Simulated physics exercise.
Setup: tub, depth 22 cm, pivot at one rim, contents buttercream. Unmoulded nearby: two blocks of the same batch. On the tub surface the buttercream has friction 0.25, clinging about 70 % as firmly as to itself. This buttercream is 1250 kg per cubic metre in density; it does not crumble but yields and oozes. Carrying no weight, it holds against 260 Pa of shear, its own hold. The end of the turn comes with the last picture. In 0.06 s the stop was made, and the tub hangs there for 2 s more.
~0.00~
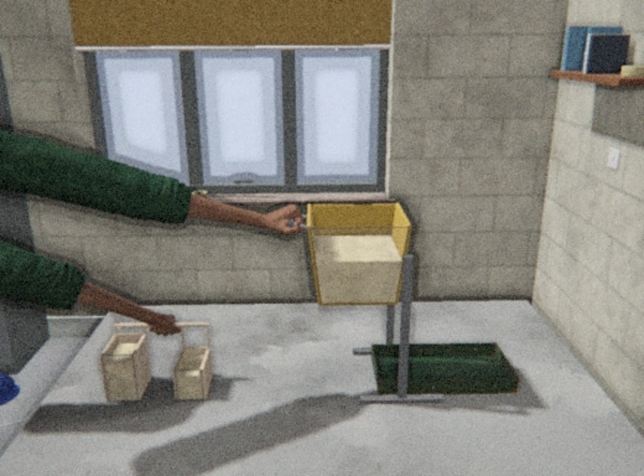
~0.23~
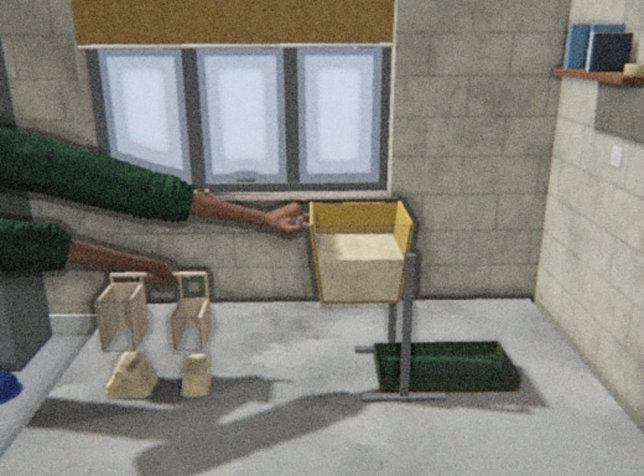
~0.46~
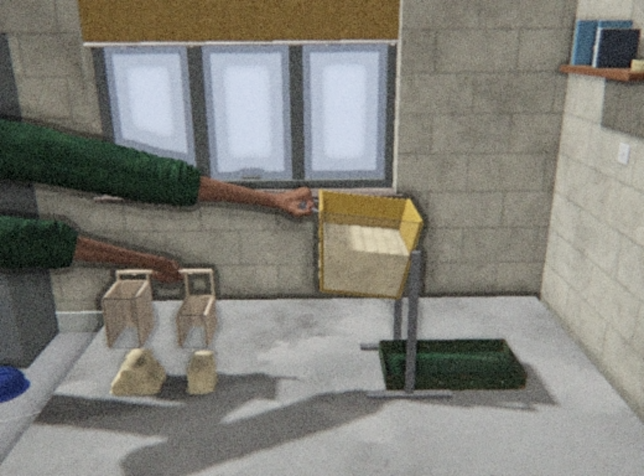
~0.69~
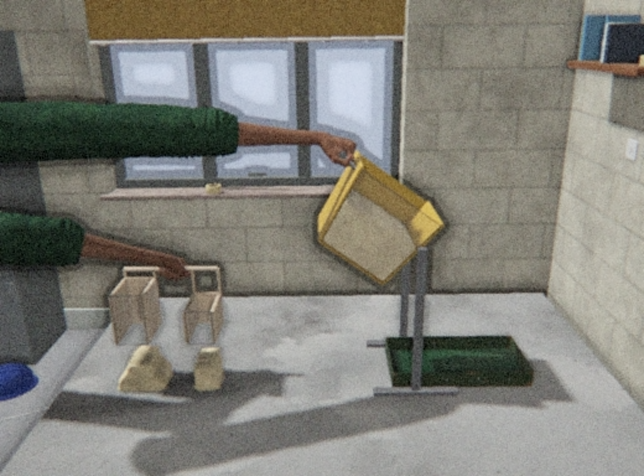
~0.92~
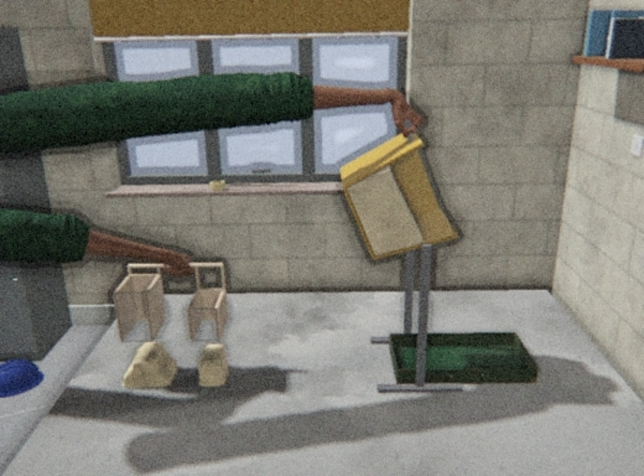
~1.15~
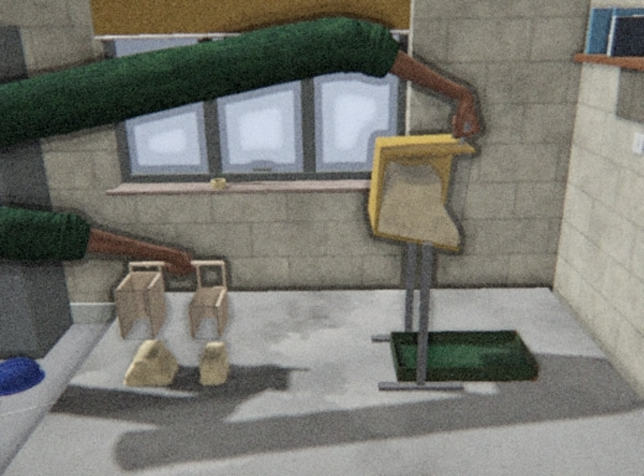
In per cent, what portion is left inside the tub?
Some 32 per cent is left inside the tub.
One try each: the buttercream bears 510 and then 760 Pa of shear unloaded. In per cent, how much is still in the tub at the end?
Roughly 50 % followed by roughly 95 %.
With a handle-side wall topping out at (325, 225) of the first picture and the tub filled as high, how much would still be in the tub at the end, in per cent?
About 40 per cent.
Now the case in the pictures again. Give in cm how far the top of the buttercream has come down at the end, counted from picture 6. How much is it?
The top ends up some 11 cm below its level in the last picture.
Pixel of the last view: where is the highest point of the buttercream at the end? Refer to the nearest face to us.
Looking at the last picture, I'd put it at about (413, 221).
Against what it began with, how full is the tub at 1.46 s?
Near 40 %.
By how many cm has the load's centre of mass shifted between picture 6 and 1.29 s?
Shift: Roughly 8 cm.
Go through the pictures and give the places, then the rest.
Handle-side rim at (311, 227), tilt 0 degrees; highest point of the buttercream at (326, 261); test blocks 12 cm, 8.0 cm high (left to right), in the first frame.
Handle-side rim at (313, 226), tilt 0 degrees; highest point of the buttercream at (328, 259); test blocks 9.3 cm, 7.8 cm high (left to right), in the second frame.
Handle-side rim at (324, 212), tilt 7 degrees; highest point of the buttercream at (328, 247); test blocks 8.8 cm, 7.7 cm high (left to right), in the third frame.
Handle-side rim at (364, 169), tilt 36 degrees; highest point of the buttercream at (346, 204); test blocks 8.8 cm, 7.7 cm high (left to right), in the fourth frame.
Handle-side rim at (423, 146), tilt 68 degrees; highest point of the buttercream at (387, 171); test blocks 8.8 cm, 7.7 cm high (left to right), in the fifth frame.
Handle-side rim at (474, 153), tilt 95 degrees; highest point of the buttercream at (402, 180); test blocks 8.8 cm, 7.7 cm high (left to right), in the sixth frame.
By 1.29 s, the tub is at 95 degrees and holds 73 %.
By 1.46 s, the tub is at 95 degrees and holds 42 %.
By 1.63 s, the tub is at 95 degrees and holds 34 %.
By 1.80 s, the tub is at 95 degrees and holds 33 %.
By 3.15 s, at the end, the tub is at 95 degrees and holds 32 %.
